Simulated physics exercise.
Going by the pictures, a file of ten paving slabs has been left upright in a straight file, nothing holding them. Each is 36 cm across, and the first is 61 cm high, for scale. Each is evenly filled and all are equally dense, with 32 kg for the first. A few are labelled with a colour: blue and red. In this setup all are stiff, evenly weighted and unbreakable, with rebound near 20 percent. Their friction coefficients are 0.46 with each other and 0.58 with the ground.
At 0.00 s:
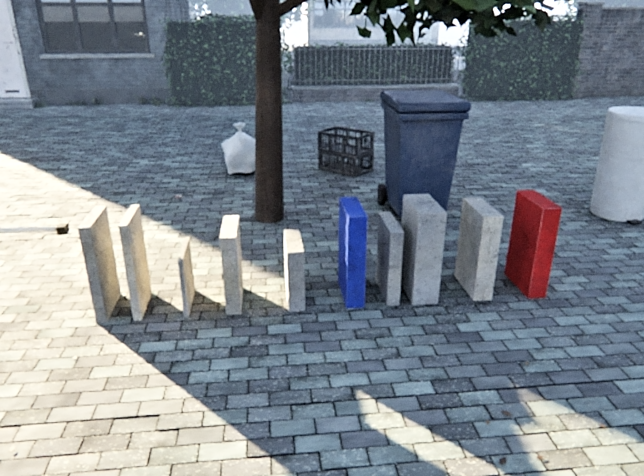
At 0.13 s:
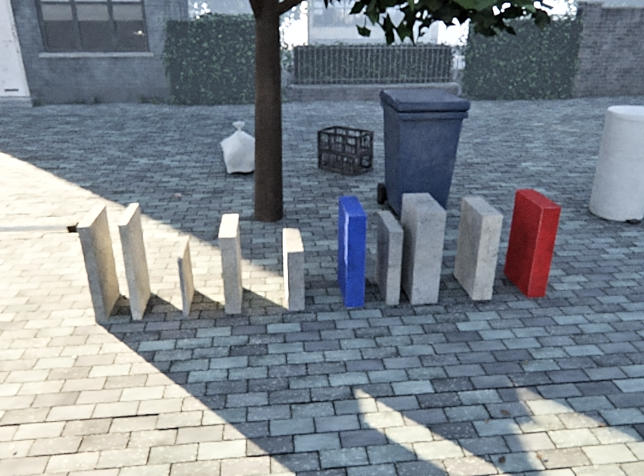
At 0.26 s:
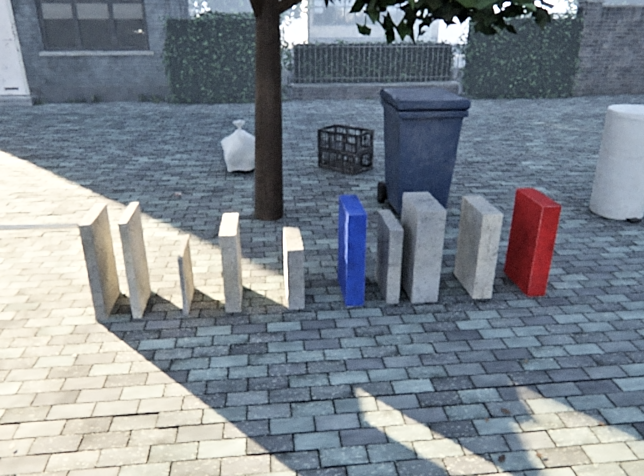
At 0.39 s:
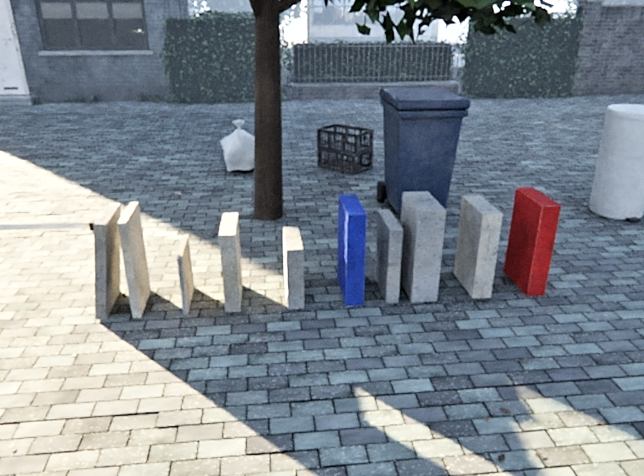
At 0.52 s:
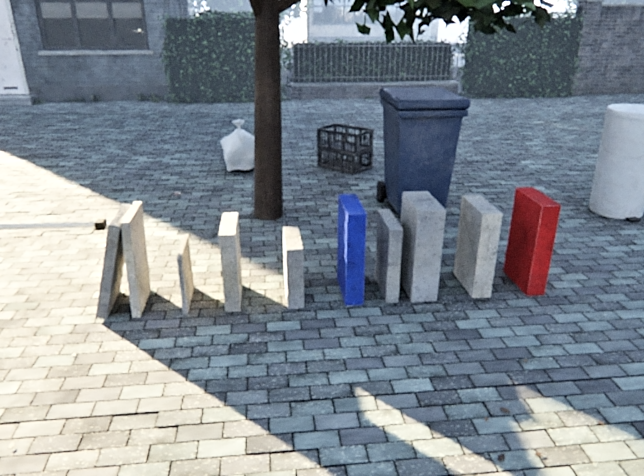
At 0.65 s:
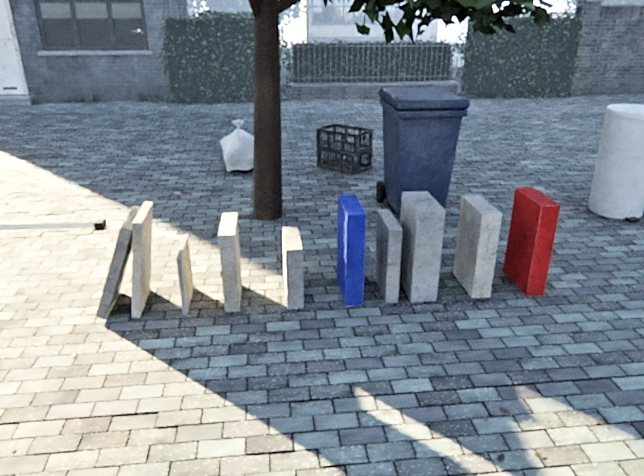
A thin dark pole slides in from the left toward a row of ten upright slabs, one blue and one red, on shaded paving. It pushes the leftmost slab, which tilts right and leans against the second; the second then shifts slightly, while the others stay standing.
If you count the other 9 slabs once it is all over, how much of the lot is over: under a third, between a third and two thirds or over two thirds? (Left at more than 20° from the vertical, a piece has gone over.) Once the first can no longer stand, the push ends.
Counted that way, it is over two thirds of them.
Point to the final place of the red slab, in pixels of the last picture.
In the last picture it sits at roughly (579, 271).
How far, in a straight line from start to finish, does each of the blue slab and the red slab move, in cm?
Distances: Blue 30, red 50 (cm).
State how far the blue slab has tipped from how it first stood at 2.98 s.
Around 60° from its start.
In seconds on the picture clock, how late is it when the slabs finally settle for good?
Settling time: Near 3.5 s.
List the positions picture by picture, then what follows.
In the first frame (we follow the side turned to the camera), pole end (60, 231) 12 cm from the first slab; red slab (522, 244); blue slab (357, 264); no other piece has moved.
In the second frame, pole end (71, 230) 58 mm from the first slab; red slab (522, 243).
In the third frame, pole end pushing; red slab (522, 242).
In the fourth frame, pole end (93, 227) pushing; red slab (521, 241); no other piece has moved.
In the fifth frame, pole end (98, 227) stopped; red slab (521, 241); no other piece has moved.
In the sixth frame, pole end (98, 227) stopped; red slab (521, 241); blue slab (355, 262); steepest lean 8°, the slab at (147, 259); one has shifted.
Around 0.98 s, 2 of the 9 other slabs over.
Around 1.64 s, 4 of the 9 other slabs over; blue slab tipped 13°.
Around 2.98 s, 9 of the 9 other slabs over; blue slab tipped 57°; red slab tipped 39°.
Finally (3.5 s), 9 of the 9 other slabs over; red slab lying flat; blue slab tipped 58°. That is 100 per cent. Not one is left standing. Seen by the last camera, middles, red slab near (579, 271), blue slab near (397, 260).
